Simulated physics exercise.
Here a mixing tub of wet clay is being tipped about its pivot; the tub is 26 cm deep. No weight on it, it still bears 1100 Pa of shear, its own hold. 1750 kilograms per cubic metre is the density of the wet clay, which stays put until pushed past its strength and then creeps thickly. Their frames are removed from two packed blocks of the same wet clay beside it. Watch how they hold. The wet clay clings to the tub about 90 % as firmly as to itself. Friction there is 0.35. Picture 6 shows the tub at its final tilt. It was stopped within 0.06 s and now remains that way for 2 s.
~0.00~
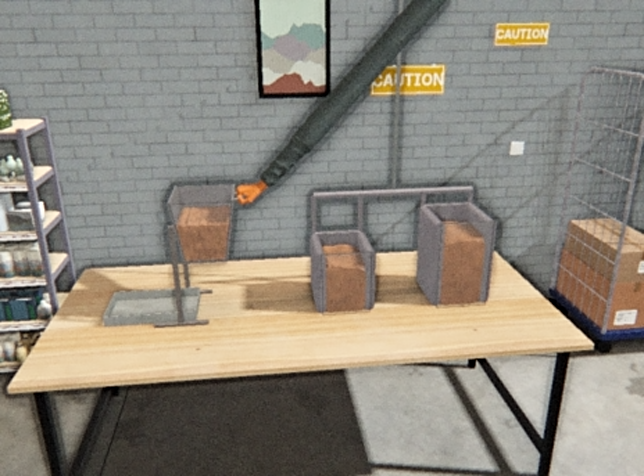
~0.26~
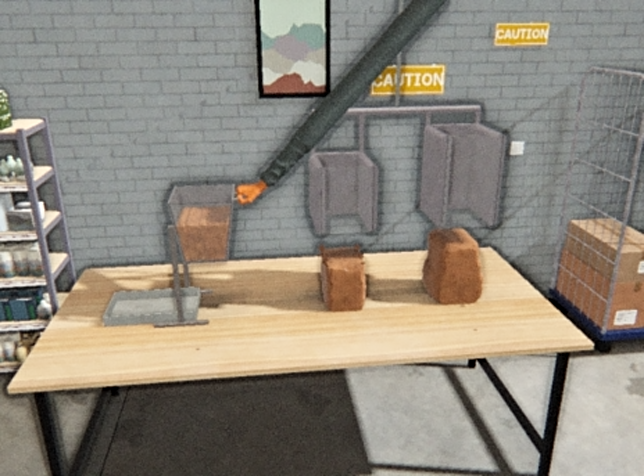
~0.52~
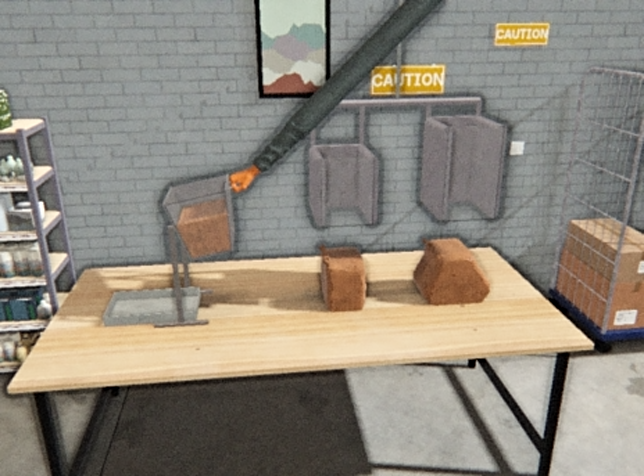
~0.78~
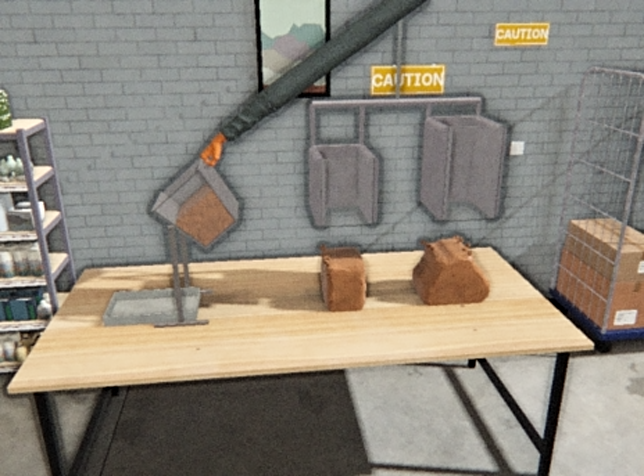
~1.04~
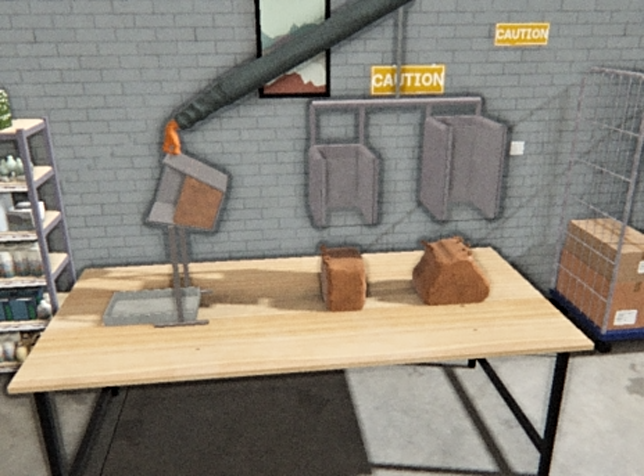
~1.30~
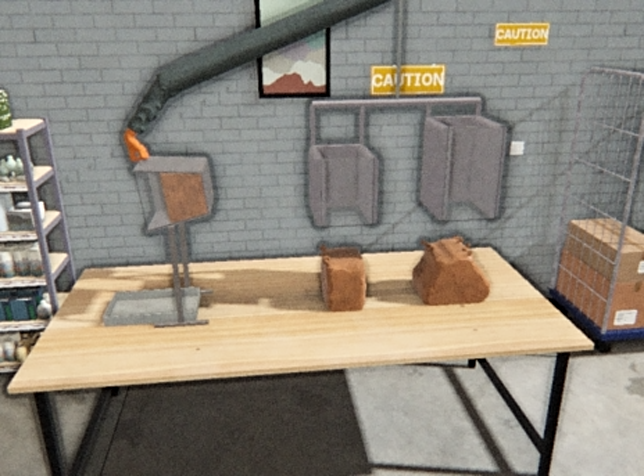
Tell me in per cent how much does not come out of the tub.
Something like 100 per cent stays in.
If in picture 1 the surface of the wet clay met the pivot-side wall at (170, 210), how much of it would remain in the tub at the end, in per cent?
It would be close to 100 percent.
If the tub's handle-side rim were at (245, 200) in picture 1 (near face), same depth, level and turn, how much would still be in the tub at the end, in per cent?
I'd put it at close to 45 per cent.
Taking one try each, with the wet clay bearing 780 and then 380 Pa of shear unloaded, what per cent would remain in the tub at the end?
70 %, then 45 %.
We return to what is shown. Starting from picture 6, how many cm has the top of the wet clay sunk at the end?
About 0 cm.
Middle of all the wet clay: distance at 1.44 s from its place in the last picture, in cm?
About 0 cm.
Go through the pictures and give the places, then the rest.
In the first frame, handle-side rim at (231, 201), tilt 0 degrees; top of the wet clay at (205, 225); blocks stand 24 cm, 34 cm (left to right).
In the second frame, handle-side rim at (231, 201), tilt 0 degrees; top of the wet clay at (205, 225); blocks stand 24 cm, 31 cm (left to right).
In the third frame, handle-side rim at (224, 190), tilt 11 degrees; top of the wet clay at (223, 215); blocks stand 24 cm, 26 cm (left to right).
In the fourth frame, handle-side rim at (198, 170), tilt 40 degrees; top of the wet clay at (211, 192); blocks stand 24 cm, 25 cm (left to right).
In the fifth frame, handle-side rim at (163, 164), tilt 69 degrees; top of the wet clay at (188, 177); blocks stand 24 cm, 25 cm (left to right).
In the sixth frame, handle-side rim at (134, 172), tilt 95 degrees; top of the wet clay at (167, 174); blocks stand 24 cm, 25 cm (left to right).
After 1.44 s, the tub is at 95 degrees and holds 100 %.
After 1.61 s, the tub is at 95 degrees and holds 100 %.
After 1.78 s, the tub is at 95 degrees and holds 100 %.
After 1.95 s, the tub is at 95 degrees and holds 100 %.
After 3.30 s, at the end, the tub is at 95 degrees and holds 100 %.
